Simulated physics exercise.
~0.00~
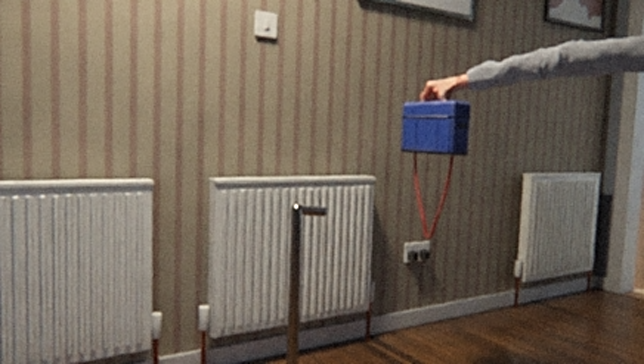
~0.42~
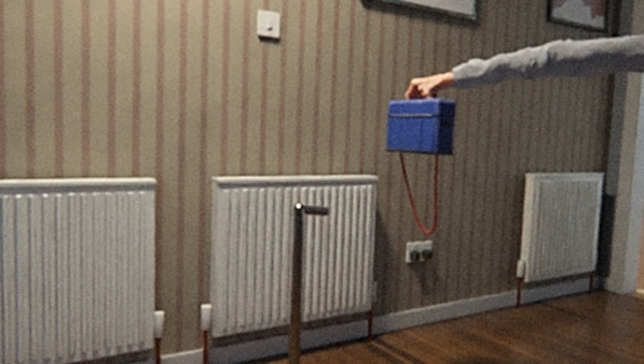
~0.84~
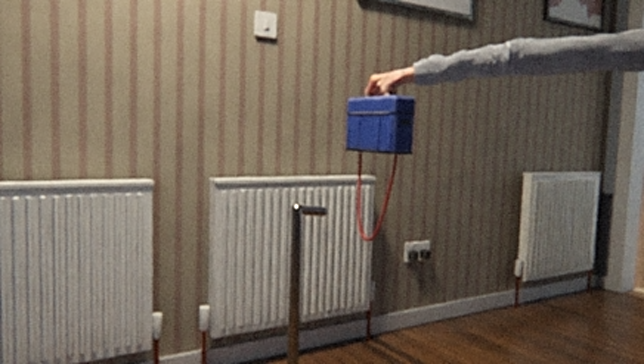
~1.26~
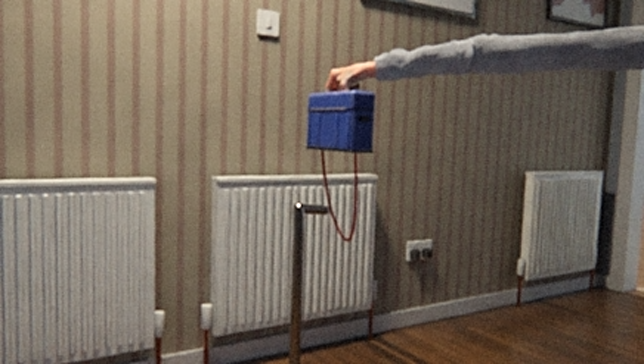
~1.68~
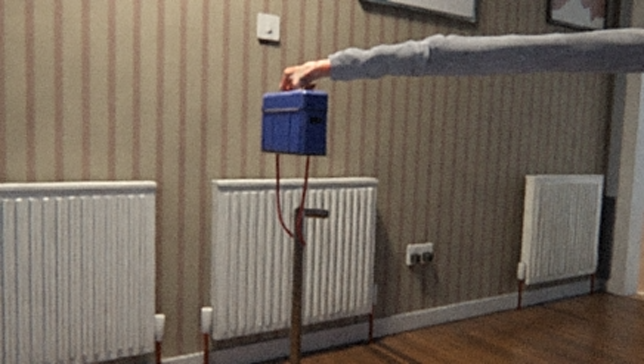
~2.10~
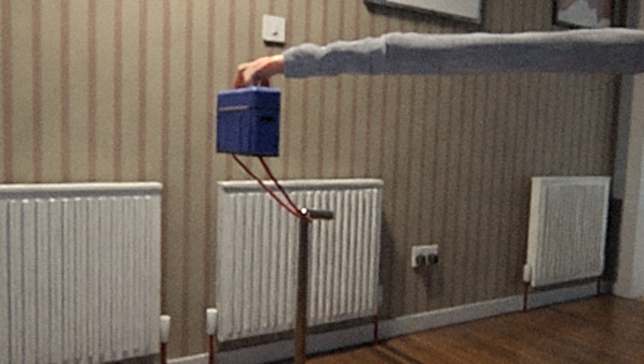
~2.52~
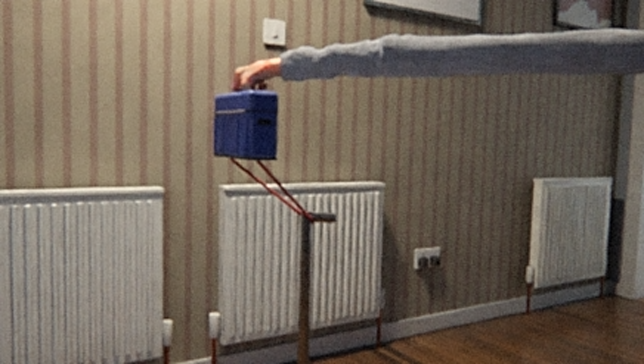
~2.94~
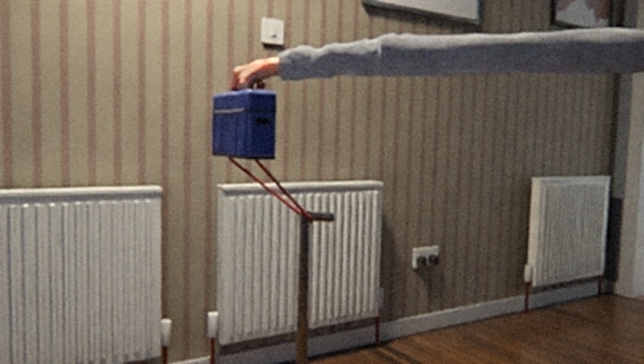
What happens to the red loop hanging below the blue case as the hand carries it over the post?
The loop catches on the hooked top of the post and pulls tight, and the hand stops with the case just past it on the left.
By a striped wall, a hand carries a blue case left until its red loop snags on a post.
